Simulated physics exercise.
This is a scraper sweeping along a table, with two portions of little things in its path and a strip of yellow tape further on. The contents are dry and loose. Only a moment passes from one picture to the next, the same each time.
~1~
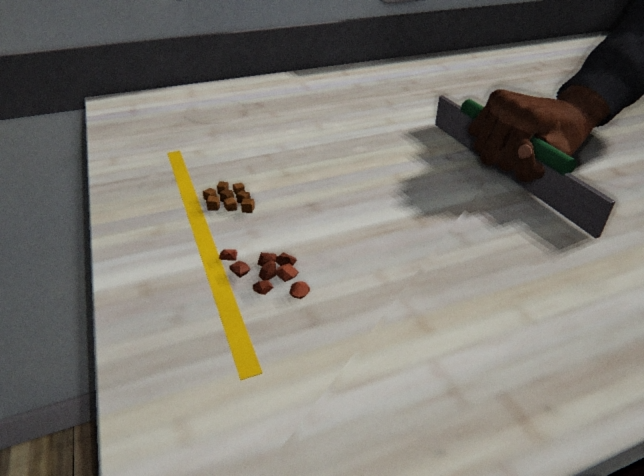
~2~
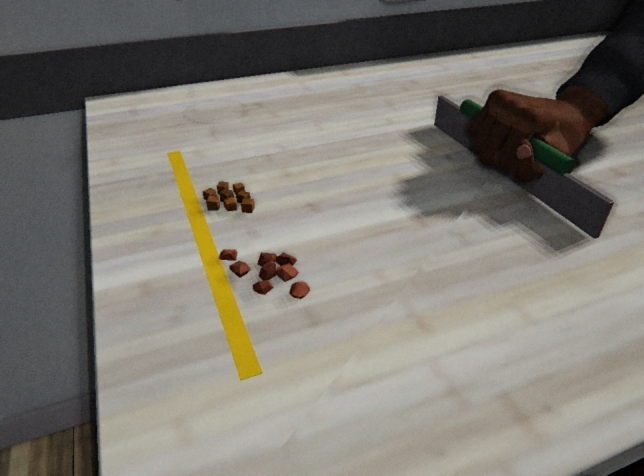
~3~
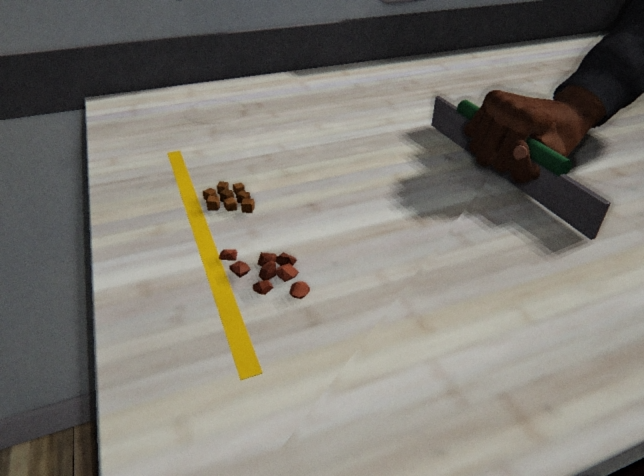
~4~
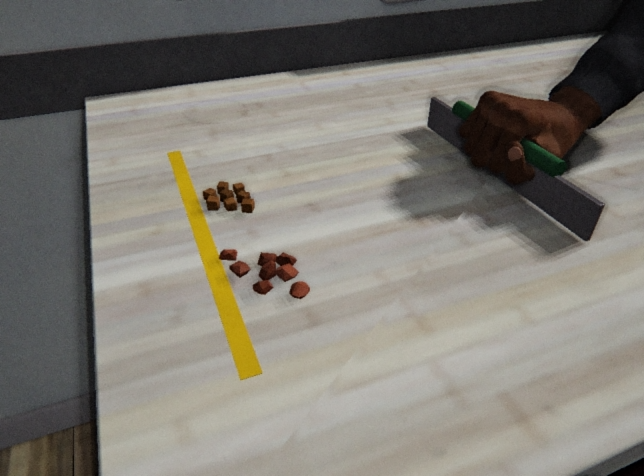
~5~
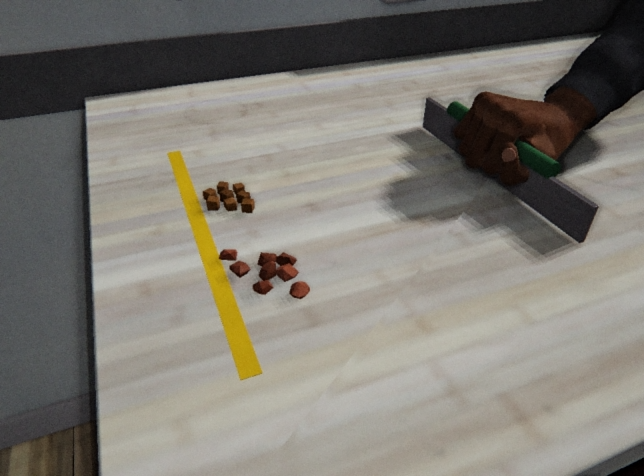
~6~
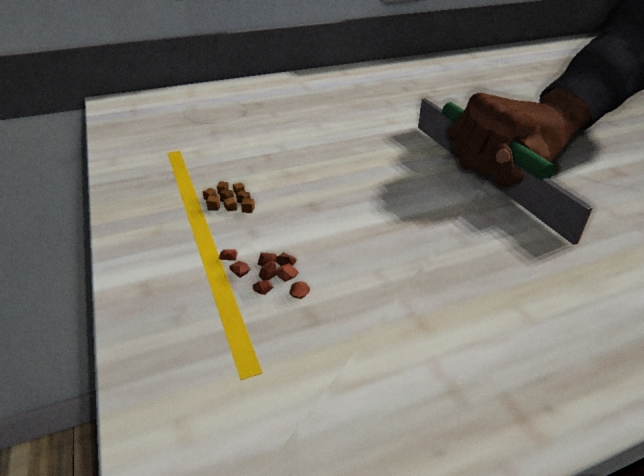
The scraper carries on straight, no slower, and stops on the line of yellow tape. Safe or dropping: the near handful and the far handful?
In the end the near handful all stops short of the edge, and the far handful all stops short of the edge.
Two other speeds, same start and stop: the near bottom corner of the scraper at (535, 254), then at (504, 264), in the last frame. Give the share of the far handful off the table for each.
In turn 0 and 0 in a hundred.
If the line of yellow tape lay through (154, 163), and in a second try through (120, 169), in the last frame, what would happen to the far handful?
In the first try it stays on top; in the second it keeps clear of the drop.
Then, 1.37 s past the last view, scraper still moving, near (352, 171); near handful all on the table, its front near (228, 255); far handful all on the table, its front near (213, 203).
Then, 2.76 s past the last view, scraper stopped at the yellow tape; near handful all on the table, its front near (181, 279); far handful all on the table, its front near (160, 214).
Finally, scraper stopped at the yellow tape; near handful all on the table, its front near (181, 279); far handful all on the table, its front near (160, 214).
